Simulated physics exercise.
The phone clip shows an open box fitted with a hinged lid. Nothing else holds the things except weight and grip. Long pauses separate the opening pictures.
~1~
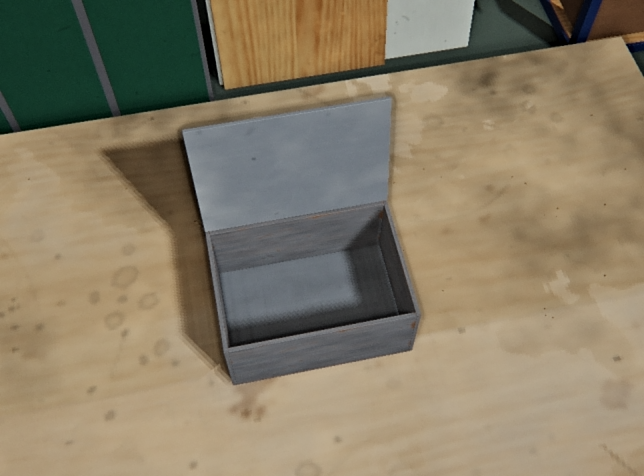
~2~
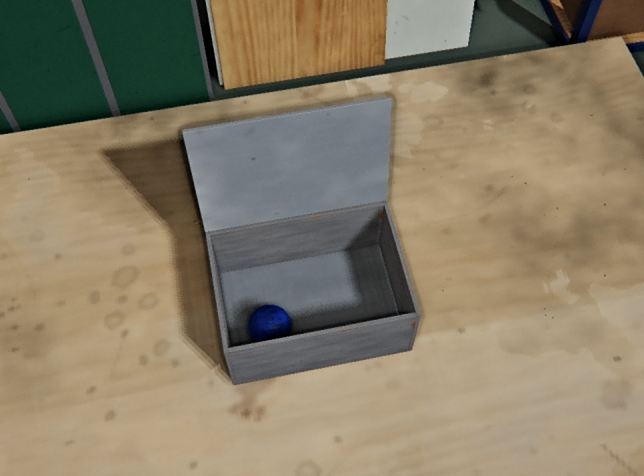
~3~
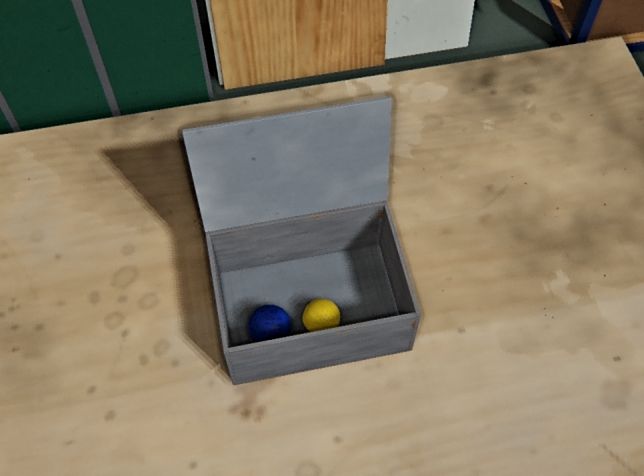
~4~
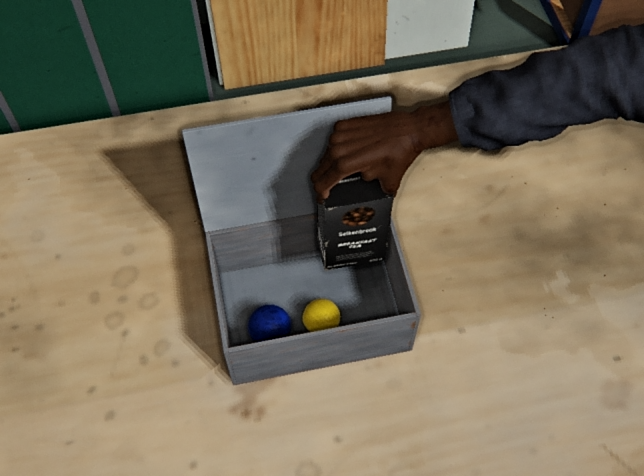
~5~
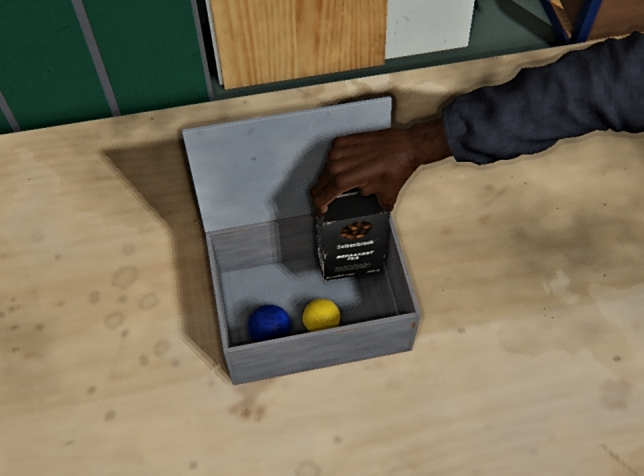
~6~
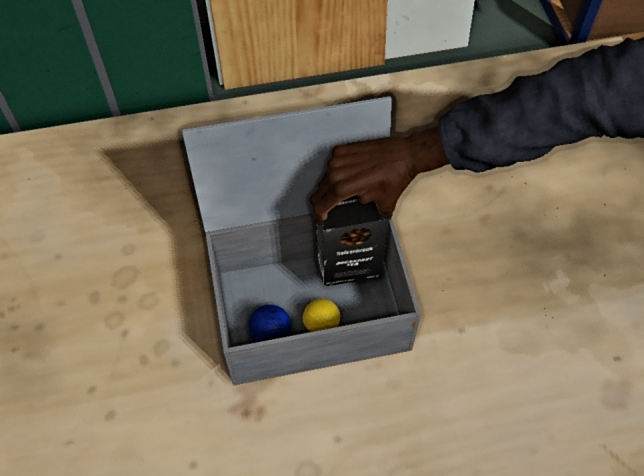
On a wooden tabletop, a blue ball then a yellow one appear in an open grey box, and a hand lowers a black carton inside.
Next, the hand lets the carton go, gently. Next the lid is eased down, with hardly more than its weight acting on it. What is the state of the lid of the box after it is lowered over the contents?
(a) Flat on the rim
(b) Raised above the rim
b.
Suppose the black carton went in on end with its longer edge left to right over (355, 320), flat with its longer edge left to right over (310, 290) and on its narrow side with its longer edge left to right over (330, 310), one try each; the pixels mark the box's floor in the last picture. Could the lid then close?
Well, first time it won't go down, second time it goes down fine, and third time it goes down fine.
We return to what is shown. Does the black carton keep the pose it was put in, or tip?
As it turns out, the black carton changes its angle.
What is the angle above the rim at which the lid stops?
Some 16°.
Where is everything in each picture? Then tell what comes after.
In the first frame, the last thing is not in view yet.
In the second frame, the last thing is not in view yet.
In the third frame, the last thing is not in view yet; yellow lemon (321, 317).
The fourth frame shows coming down; black carton (353, 221); yellow lemon (321, 317).
The fifth frame shows coming down; black carton (351, 233); yellow lemon (321, 317).
The sixth frame shows put in, still held; black carton (350, 240); yellow lemon (321, 317).
Then, 1.10 s past the last view, lid starting down; black carton displaced about its own width near (349, 260).
Then, 1.60 s past the last view, lid 58° above the rim; black carton displaced about its own width near (349, 260).
Then, 2.60 s past the last view, lid 30° above the rim; black carton rocked 19° from its first pose near (354, 275).
Then, 3.10 s past the last view, lid 16° above the rim; black carton rocked 39° from its first pose near (356, 293); yellow lemon displaced about its own width.
Finally, lid 16° above the rim; down or leaning hard in the box, black carton; the other 2 still in place. Final places as the last picture's camera would see them, black carton near (356, 293).
